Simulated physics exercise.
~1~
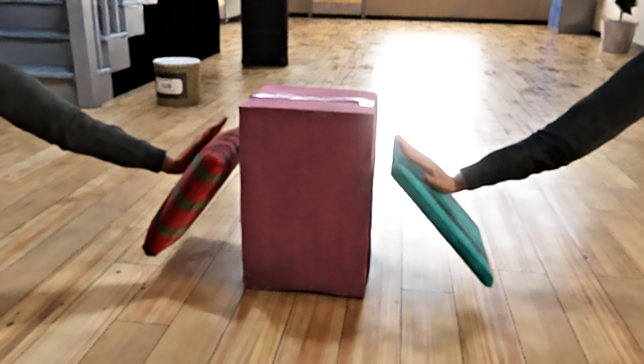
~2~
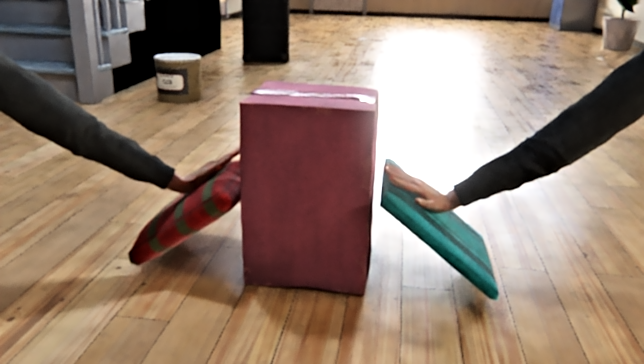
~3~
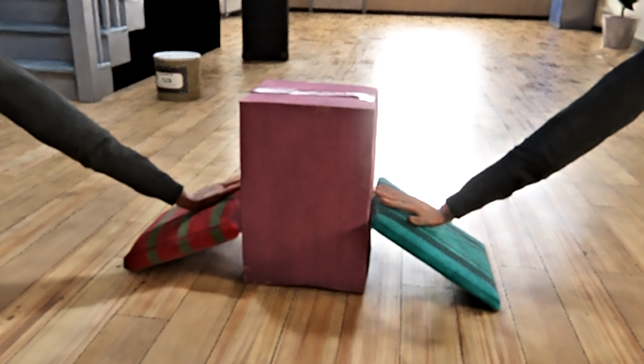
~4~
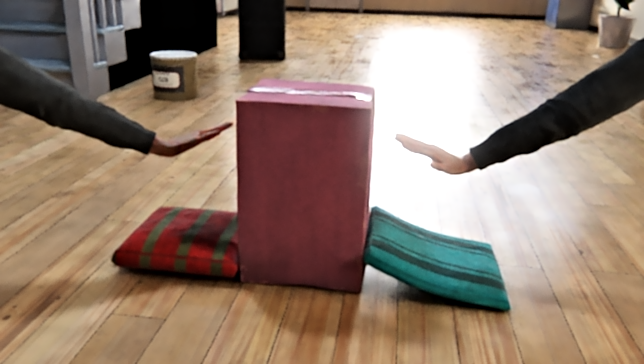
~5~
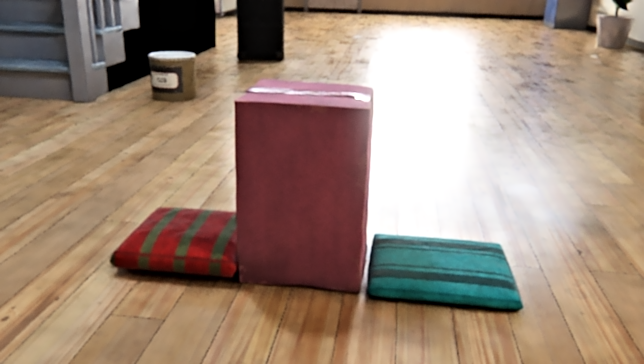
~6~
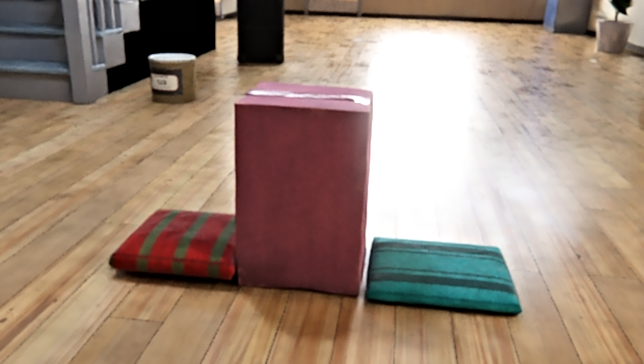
Two hands lean red and turquoise cushions against a pink box, but both slide down flat.
